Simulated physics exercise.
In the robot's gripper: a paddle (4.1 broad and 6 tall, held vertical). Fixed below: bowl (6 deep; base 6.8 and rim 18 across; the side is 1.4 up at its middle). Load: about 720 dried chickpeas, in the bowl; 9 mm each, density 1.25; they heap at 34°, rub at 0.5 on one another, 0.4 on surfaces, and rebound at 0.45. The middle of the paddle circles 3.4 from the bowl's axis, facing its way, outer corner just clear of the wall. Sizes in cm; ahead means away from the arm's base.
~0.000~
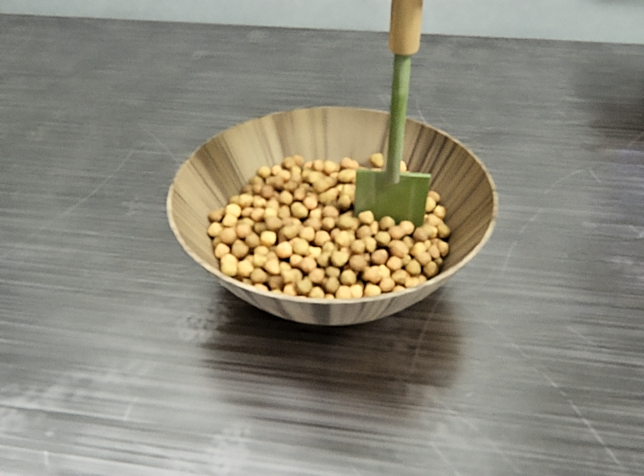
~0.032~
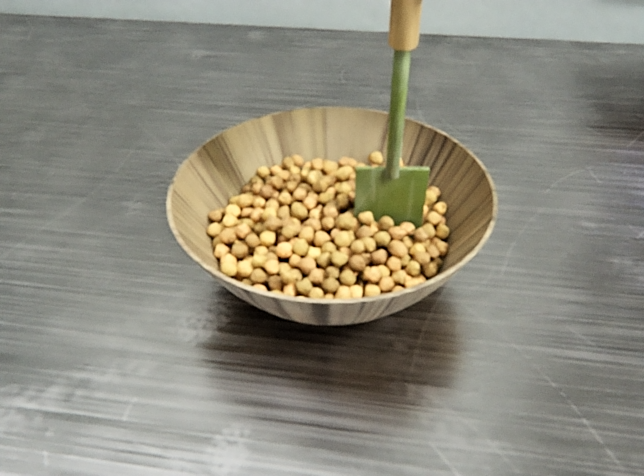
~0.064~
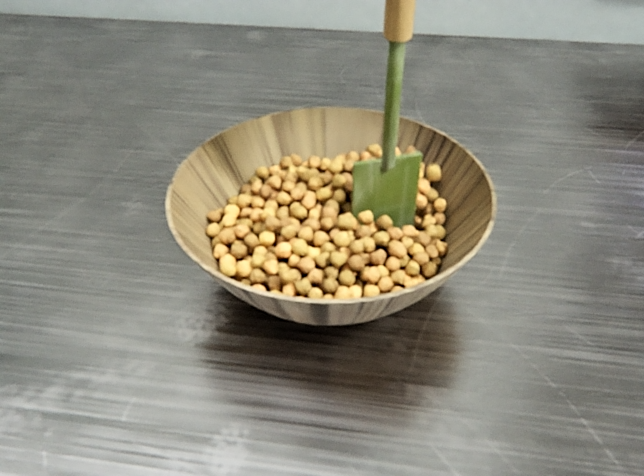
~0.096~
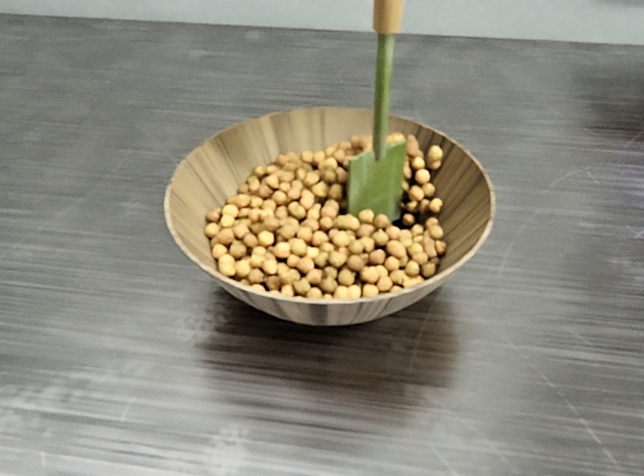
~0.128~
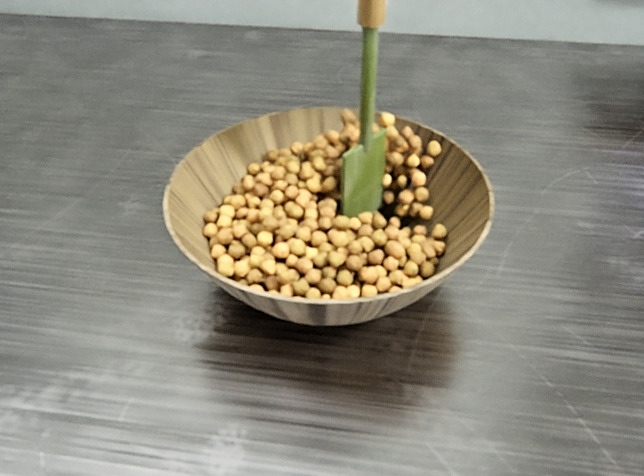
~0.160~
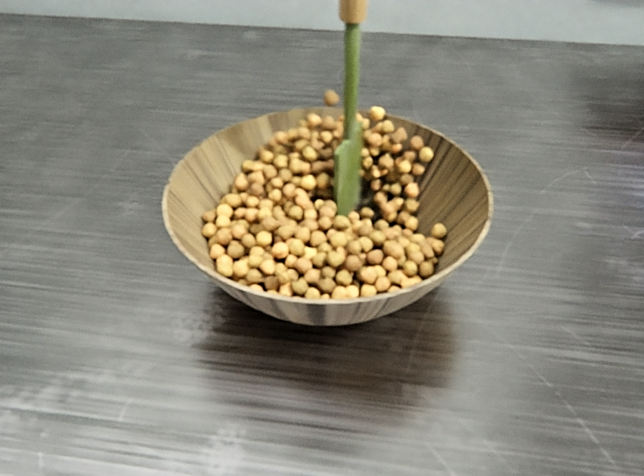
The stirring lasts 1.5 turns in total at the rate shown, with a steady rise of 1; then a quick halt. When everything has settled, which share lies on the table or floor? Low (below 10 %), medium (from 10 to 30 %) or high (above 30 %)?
Answer: Low; below 10 % of the dried chickpeas finish on the table or floor.
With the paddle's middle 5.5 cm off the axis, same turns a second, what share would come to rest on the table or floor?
It would be near 0 per cent.
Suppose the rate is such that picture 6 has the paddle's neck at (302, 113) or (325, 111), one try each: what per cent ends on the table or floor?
About 25 and 15 per cent.
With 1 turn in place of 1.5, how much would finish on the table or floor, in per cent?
In that case some 5 per cent.
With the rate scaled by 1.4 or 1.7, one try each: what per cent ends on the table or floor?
Some 15 and 25 per cent.
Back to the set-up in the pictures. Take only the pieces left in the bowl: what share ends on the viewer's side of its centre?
About 55 per cent.
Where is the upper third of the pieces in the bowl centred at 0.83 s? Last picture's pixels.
Near (337, 165).
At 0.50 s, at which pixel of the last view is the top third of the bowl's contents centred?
Near (327, 258).
By 0.50 s, 257° round, highest piece 8 above the table; 704 in the bowl, 17 on the table or floor, 3 in flight or on the tool.
By 0.83 s, 78° round, highest piece 7 above the table; 688 in the bowl, 31 on the table or floor, 5 in flight or on the tool.
By 1.20 s, 180° round, highest piece 6 above the table; 684 in the bowl, 40 on the table or floor.
By 1.90 s, 180° round, highest piece 6 above the table; 684 in the bowl, 40 on the table or floor.
Final count, 684 in the bowl, 40 on the table or floor. That is 6 % on the table or floor.
